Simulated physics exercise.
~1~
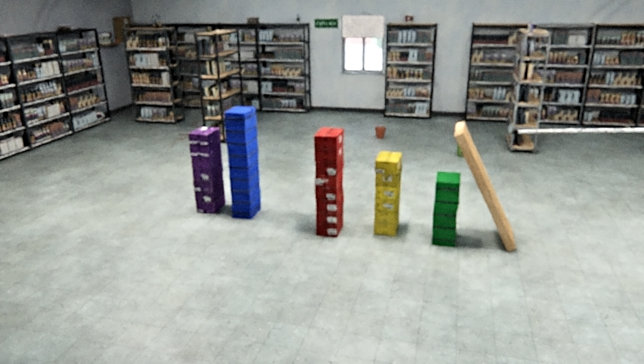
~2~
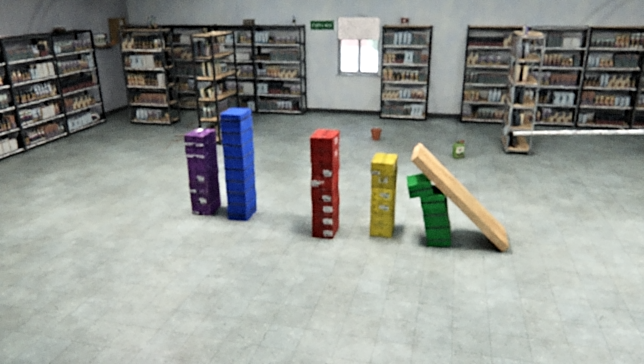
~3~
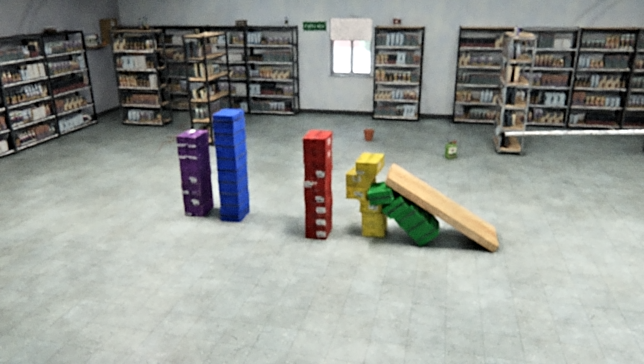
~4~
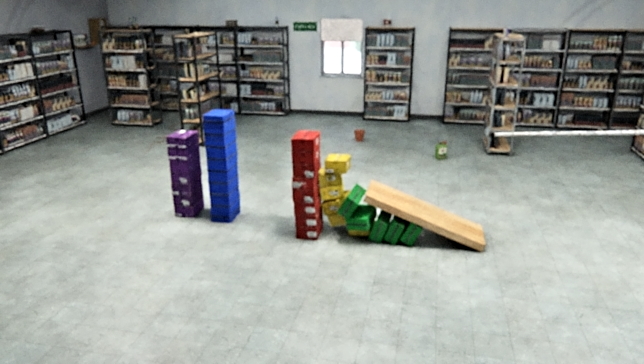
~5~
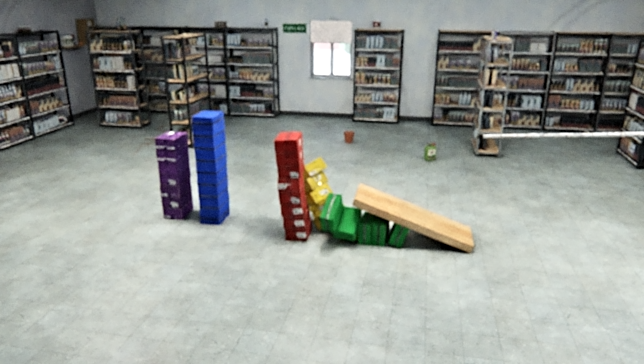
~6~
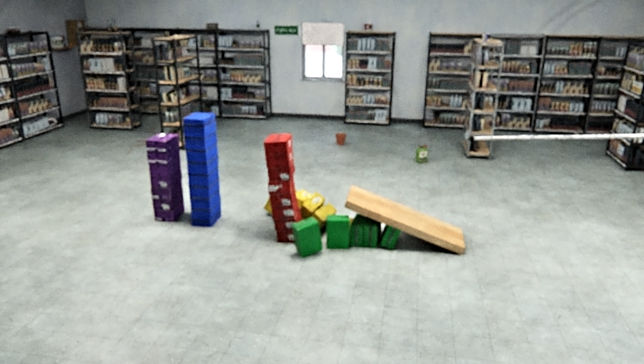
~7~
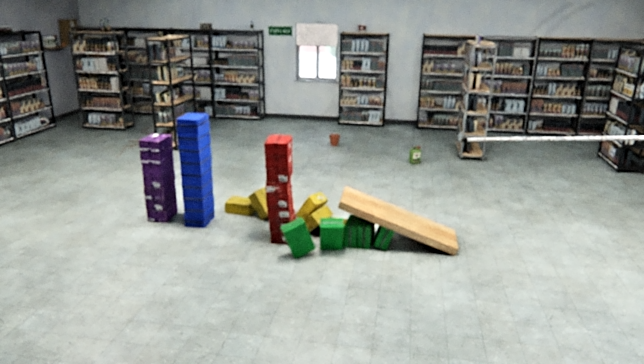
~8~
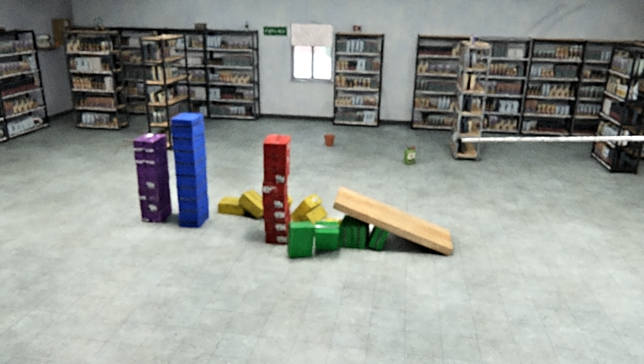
Wooden board toppling left onto green stack, which knocks yellow stack apart around the red, leaving red, blue and purple standing.
